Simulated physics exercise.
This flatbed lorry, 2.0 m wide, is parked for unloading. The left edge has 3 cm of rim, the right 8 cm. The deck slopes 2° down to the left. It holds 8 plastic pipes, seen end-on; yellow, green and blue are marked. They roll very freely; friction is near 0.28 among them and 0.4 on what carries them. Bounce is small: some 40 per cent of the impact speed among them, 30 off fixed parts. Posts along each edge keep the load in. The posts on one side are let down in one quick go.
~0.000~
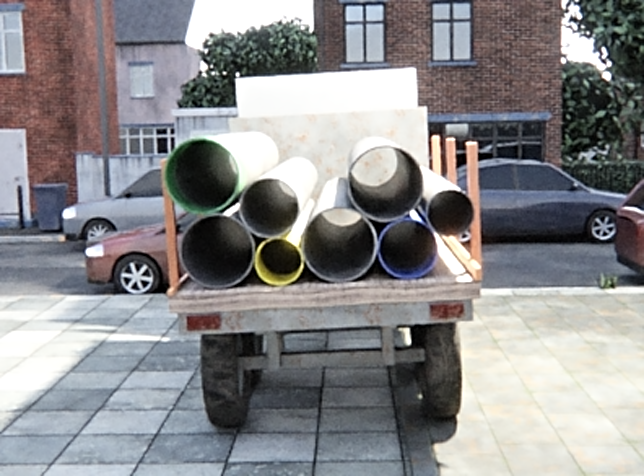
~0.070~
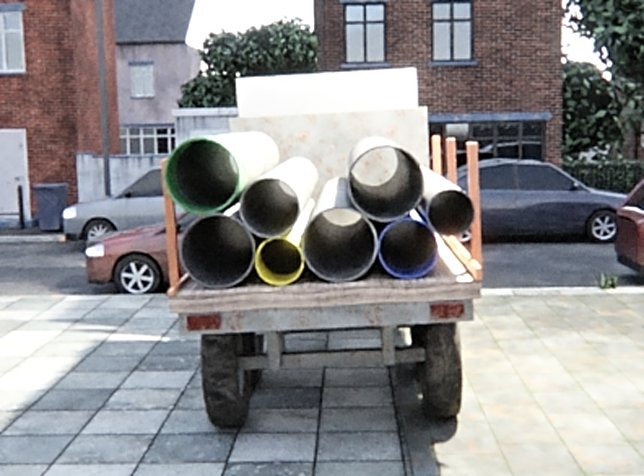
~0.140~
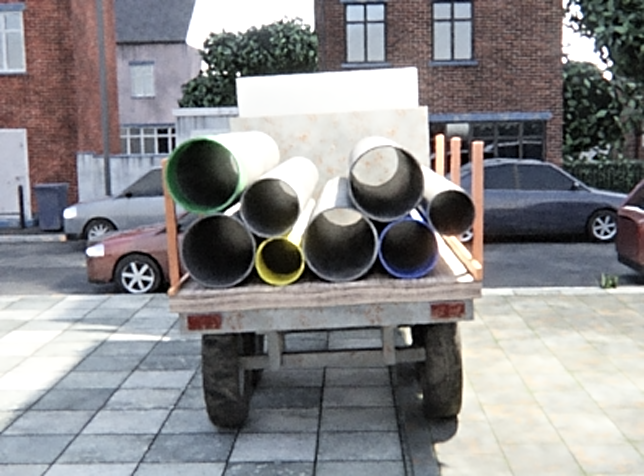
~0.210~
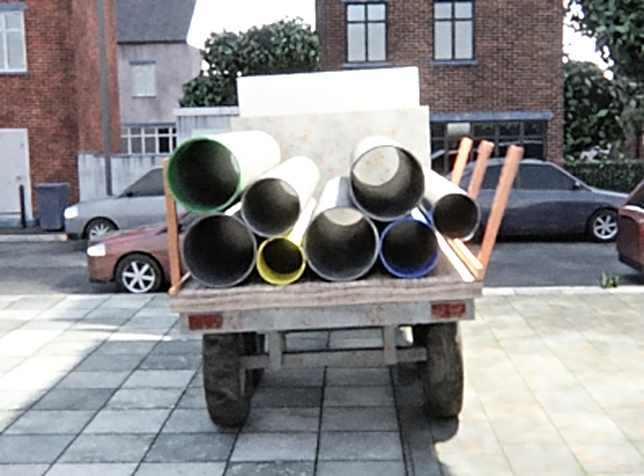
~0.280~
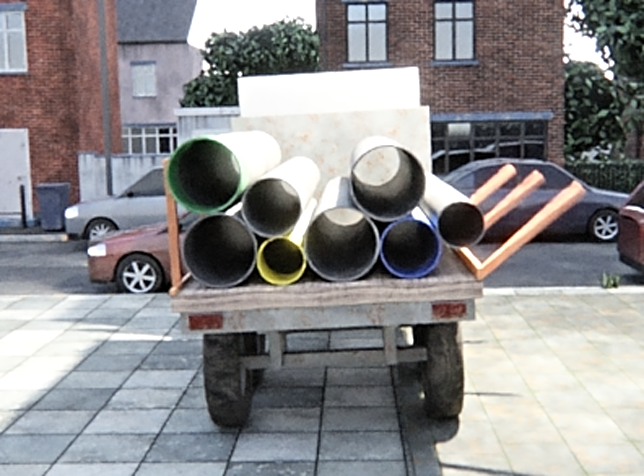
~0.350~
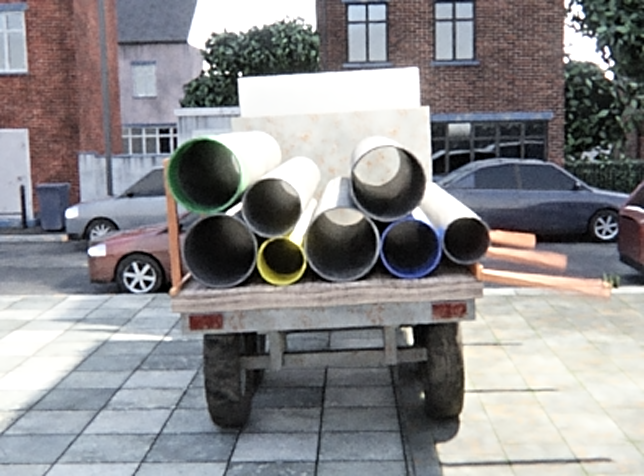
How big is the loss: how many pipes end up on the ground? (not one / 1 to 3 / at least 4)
That makes not one of the 8.
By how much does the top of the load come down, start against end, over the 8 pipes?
About 0 cm.
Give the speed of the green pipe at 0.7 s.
Near 0.0 m/s.
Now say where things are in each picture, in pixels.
In the first picture, yellow at (279, 262), green at (201, 176), blue at (408, 249); both sides upright; the deck slopes 2° down to the left; 4 of the 8 make up the bottom layer.
In the second picture, yellow at (279, 261), green at (202, 176), blue at (409, 249); sides still shut.
In the third picture, yellow at (280, 261), green at (202, 176), blue at (409, 249); both sides upright.
In the fourth picture, yellow at (281, 261), green at (203, 175), blue at (410, 248); right posts out by 20°, tip at (515, 153).
In the fifth picture, yellow at (281, 261), green at (204, 176), blue at (410, 248); right posts out by 50°, tip at (577, 191).
In the sixth picture, yellow at (281, 261), green at (204, 176), blue at (411, 249); right posts out by 100°, tip at (605, 292).
After 0.7 s, yellow is on the deck, 70 cm from the left edge; green is up on others, 25 cm from the left edge; blue is on the deck, 45 cm from the right edge; 0 gone from the deck.
At rest (1.1 s), yellow is on the deck, 70 cm from the left edge; green is up on others, 25 cm from the left edge; blue is on the deck, 45 cm from the right edge; 0 gone from the deck.
